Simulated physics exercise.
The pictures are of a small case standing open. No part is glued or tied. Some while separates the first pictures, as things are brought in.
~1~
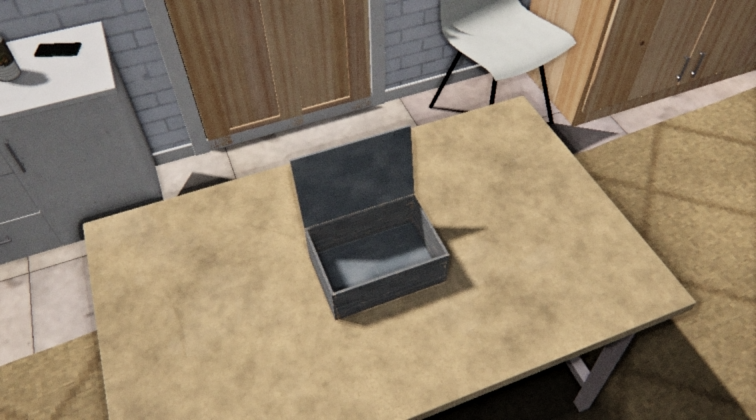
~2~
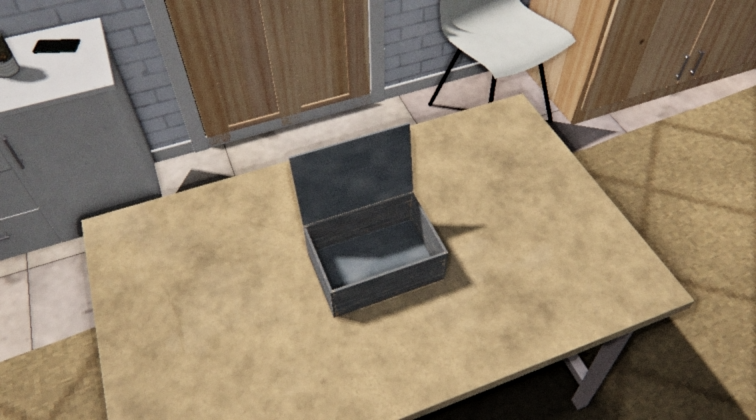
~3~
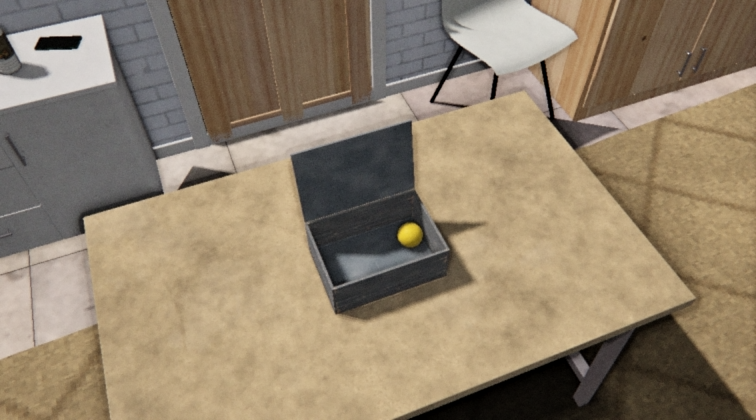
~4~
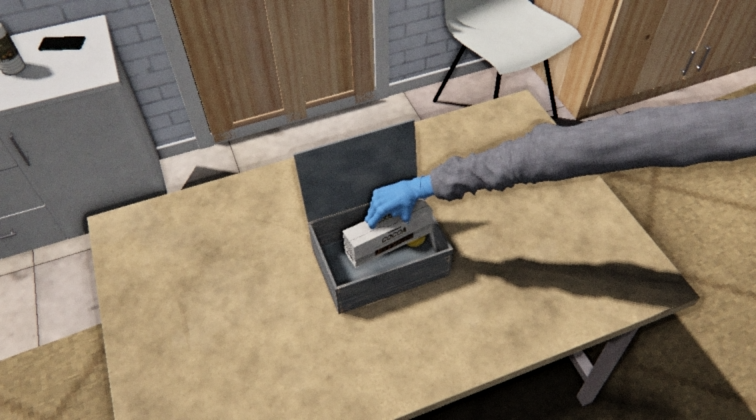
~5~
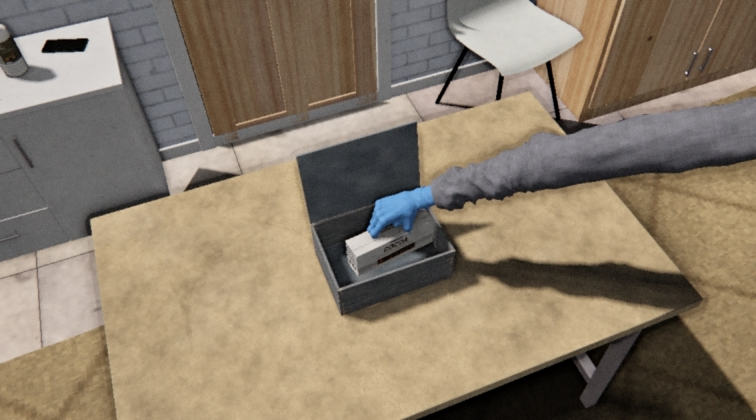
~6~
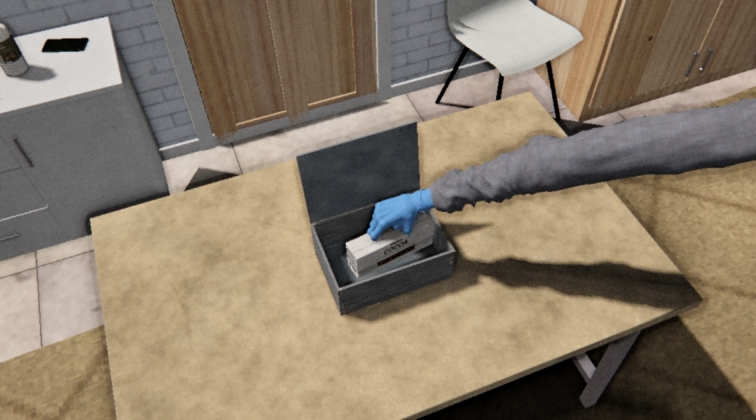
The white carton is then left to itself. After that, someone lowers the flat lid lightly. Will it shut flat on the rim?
Pretty clearly the lid lies closed.
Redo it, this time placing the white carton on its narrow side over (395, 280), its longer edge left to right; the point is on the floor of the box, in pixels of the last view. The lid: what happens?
Packed like that, it goes down completely.
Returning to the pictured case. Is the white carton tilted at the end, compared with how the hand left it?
Looking at the last picture, the white carton sits at an angle.
Then, 0.30 s later than the last frame, white carton tilted by 69° near (402, 262).
Then, 1.30 s later than the last frame, lid 80° above the rim; white carton on its side near (402, 267); yellow lemon moved a little.
Then, 1.70 s later than the last frame, lid 41° above the rim; white carton on its side near (402, 267); yellow lemon moved a little.
Then, 1.90 s later than the last frame, lid 10° above the rim; white carton on its side near (402, 267); yellow lemon moved a little.
When it is over, lid shut; lying over in the box, white carton; yellow lemon as before. End places, in pixels of the last picture, white carton near (402, 267).
